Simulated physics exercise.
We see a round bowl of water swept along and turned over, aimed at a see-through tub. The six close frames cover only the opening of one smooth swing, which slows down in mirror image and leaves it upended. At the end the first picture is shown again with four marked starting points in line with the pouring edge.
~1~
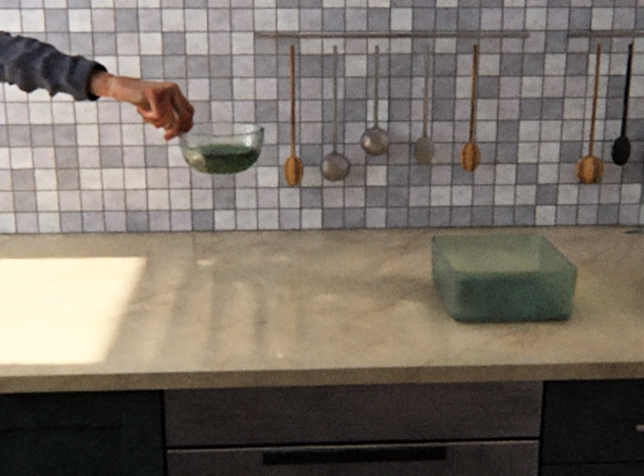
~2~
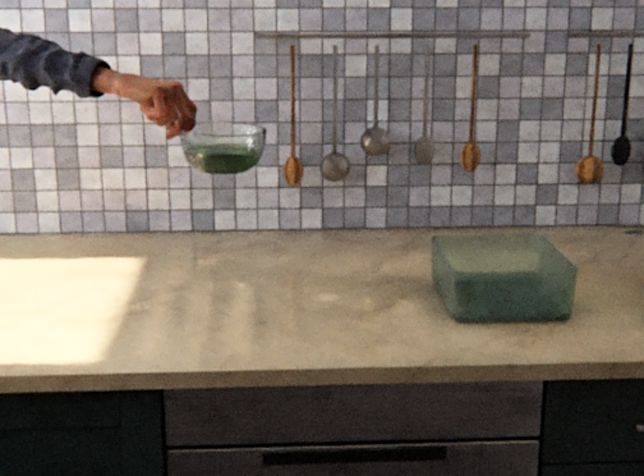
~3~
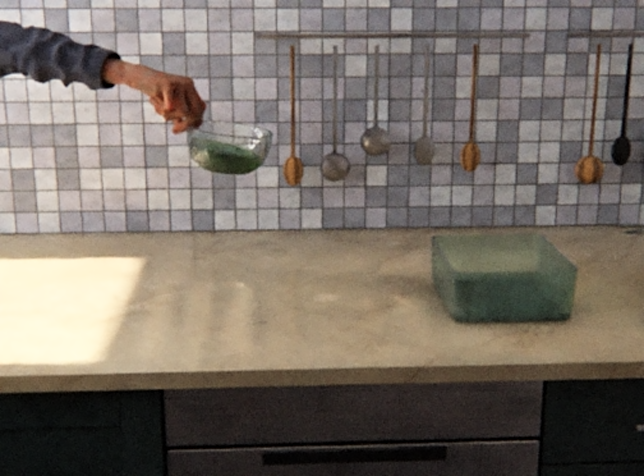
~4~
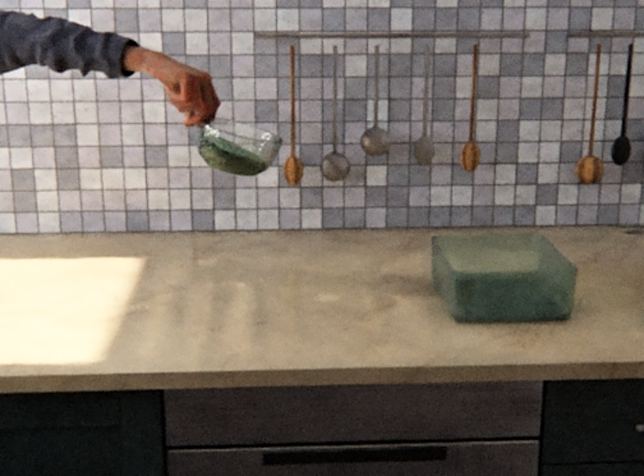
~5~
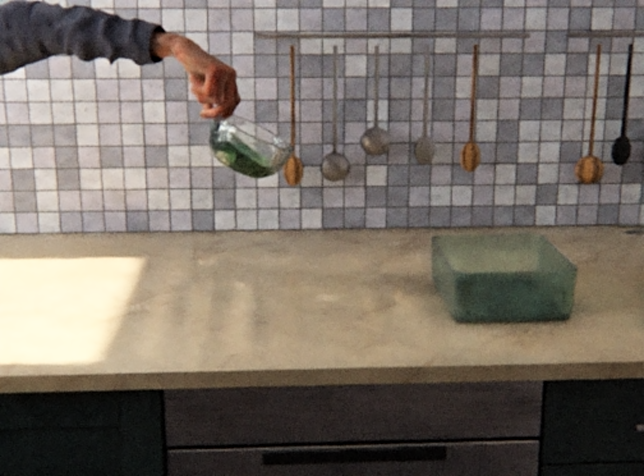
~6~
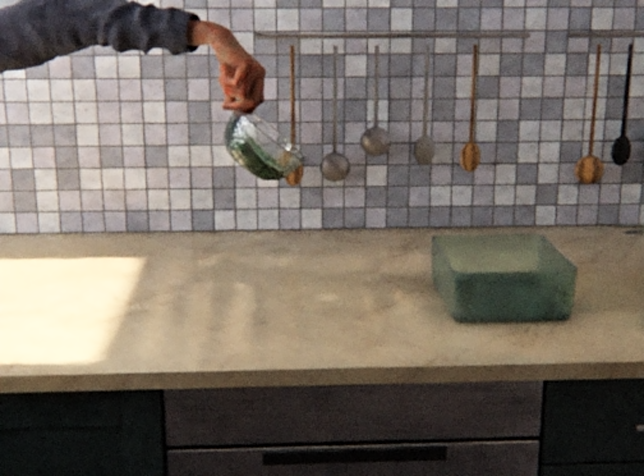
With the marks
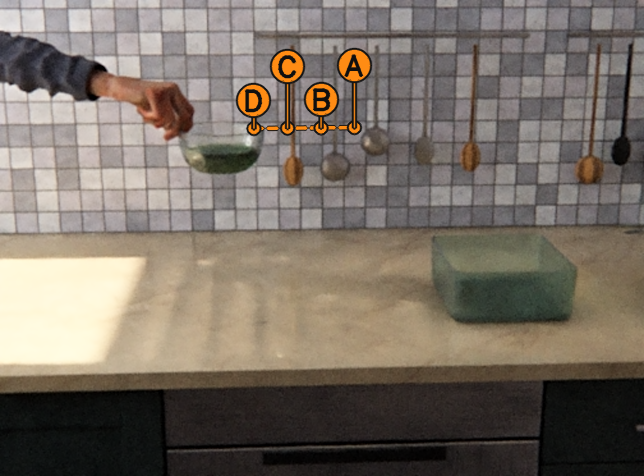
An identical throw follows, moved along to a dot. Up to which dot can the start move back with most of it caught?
C is the one.
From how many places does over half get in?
Three of them.
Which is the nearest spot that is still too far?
It is D.
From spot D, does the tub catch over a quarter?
No, it does not.
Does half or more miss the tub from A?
No, that is safe.
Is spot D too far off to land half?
Yes.
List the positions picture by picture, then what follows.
Upright, lip at (262, 128); tub from (451, 321) to (571, 318); nothing has left yet, in the first picture.
Upright, lip at (264, 129); nothing has left yet, in the second picture.
Tipped about 7°, lip at (271, 133); nothing has left yet, in the third picture.
Tipped about 15°, lip at (281, 139); nothing has left yet, in the fourth picture.
Tipped about 26°, lip at (292, 148); nothing has left yet, in the fifth picture.
Tipped about 39°, lip at (304, 157); nothing has left yet, in the sixth picture.
On the marked copy, A at (354, 127); B at (321, 127); C at (287, 128); D at (253, 128).
With A, about 81 % lands in the tub, 13 % falls short and 5 % goes beside or beyond.
With B, about 72 % lands in the tub, 11 % falls short and 17 % goes beside or beyond.
With C, about 65 % lands in the tub, 9 % falls short and 26 % goes beside or beyond.
With D, about 16 % lands in the tub, 77 % falls short and 7 % goes beside or beyond.
